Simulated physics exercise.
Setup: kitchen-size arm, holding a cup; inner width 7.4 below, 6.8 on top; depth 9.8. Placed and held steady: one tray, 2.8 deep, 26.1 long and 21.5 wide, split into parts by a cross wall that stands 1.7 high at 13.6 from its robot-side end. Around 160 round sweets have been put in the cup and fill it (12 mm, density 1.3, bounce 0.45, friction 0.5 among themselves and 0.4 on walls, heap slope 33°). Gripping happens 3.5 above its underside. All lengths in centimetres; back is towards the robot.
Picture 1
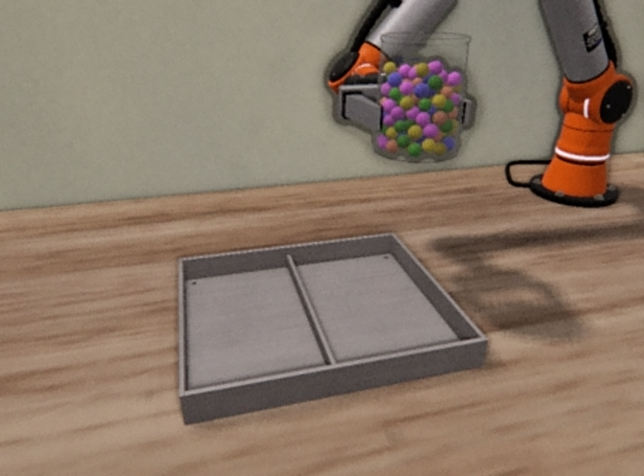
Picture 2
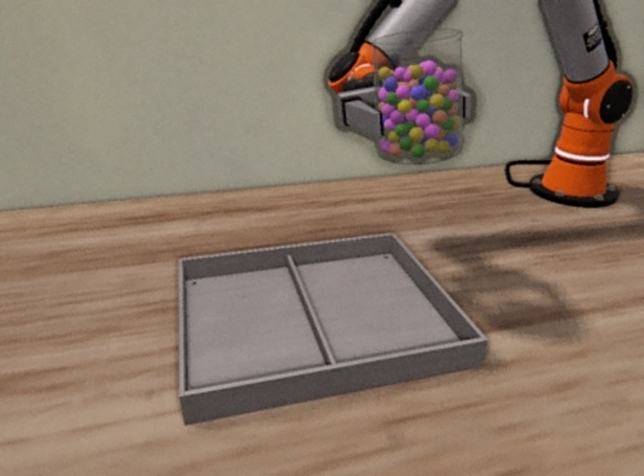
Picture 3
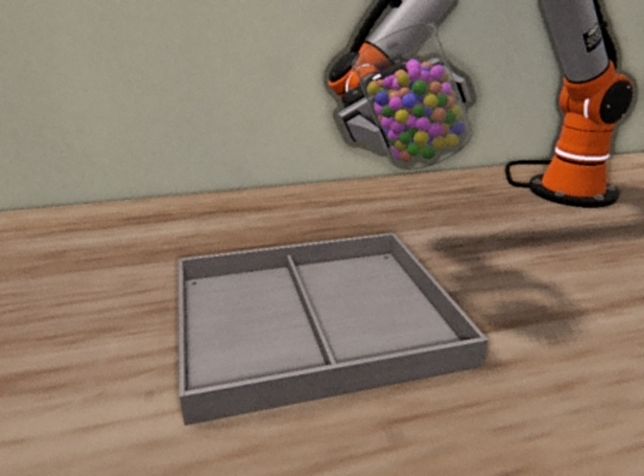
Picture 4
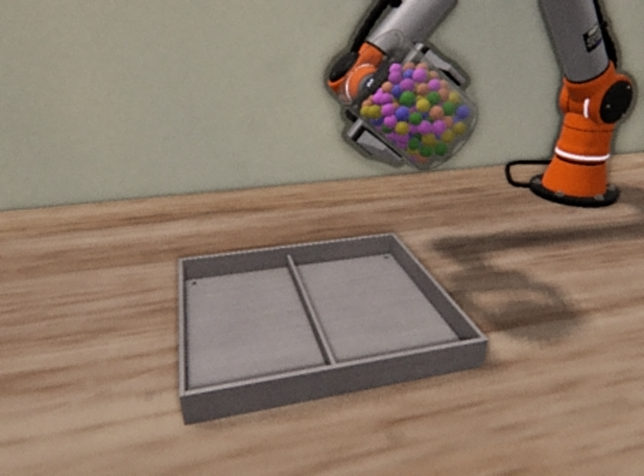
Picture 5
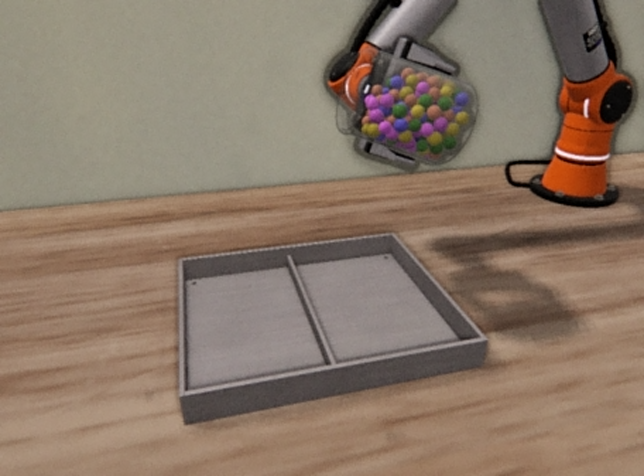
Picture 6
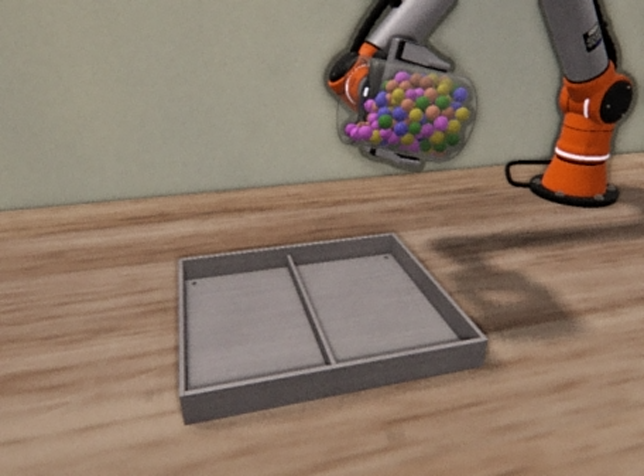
A robot arm tilts a clear cup of colourful balls leftward above an empty divided tray.
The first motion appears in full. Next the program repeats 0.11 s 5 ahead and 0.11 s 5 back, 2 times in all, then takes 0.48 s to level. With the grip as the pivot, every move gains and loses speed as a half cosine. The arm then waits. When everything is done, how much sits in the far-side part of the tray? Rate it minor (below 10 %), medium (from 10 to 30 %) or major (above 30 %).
Rated: Major.
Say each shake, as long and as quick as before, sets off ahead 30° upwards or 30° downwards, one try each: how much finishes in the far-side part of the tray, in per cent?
First try about 65 %, second try about 20 %.
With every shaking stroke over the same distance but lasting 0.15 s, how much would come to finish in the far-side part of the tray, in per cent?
Roughly 25 percent then.
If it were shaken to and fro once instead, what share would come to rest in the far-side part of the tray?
Estimate for that case: 25 %.
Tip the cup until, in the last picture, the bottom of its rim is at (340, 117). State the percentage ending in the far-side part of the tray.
Roughly 20 per cent.
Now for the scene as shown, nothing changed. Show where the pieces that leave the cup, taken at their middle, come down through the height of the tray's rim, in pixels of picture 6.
Around (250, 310).
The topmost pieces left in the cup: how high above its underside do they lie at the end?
5.0 cm.
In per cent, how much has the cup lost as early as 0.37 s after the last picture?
About 30 per cent.
Then, 0.37 s after the last picture, tilted 77° forward, highest piece 23 above the table; 108 in the cup, 35 in the far-side part, 6 in the robot-side part, 3 on the table or floor, 7 in flight or on a rim.
Then, 0.74 s after the last picture, tilted 25° forward, highest piece 25 above the table; 75 in the cup, 64 in the far-side part, 13 in the robot-side part, 7 on the table or floor.
Then, 1.12 s after the last picture, level, highest piece 23 above the table; 75 in the cup, 63 in the far-side part, 14 in the robot-side part, 7 on the table or floor.
Then, 2.17 s after the last picture, level, highest piece 23 above the table; 75 in the cup, 63 in the far-side part, 14 in the robot-side part, 7 on the table or floor.
Final count, 75 in the cup, 63 in the far-side part, 14 in the robot-side part, 7 on the table or floor. That is 40 % in the far-side part of the tray.
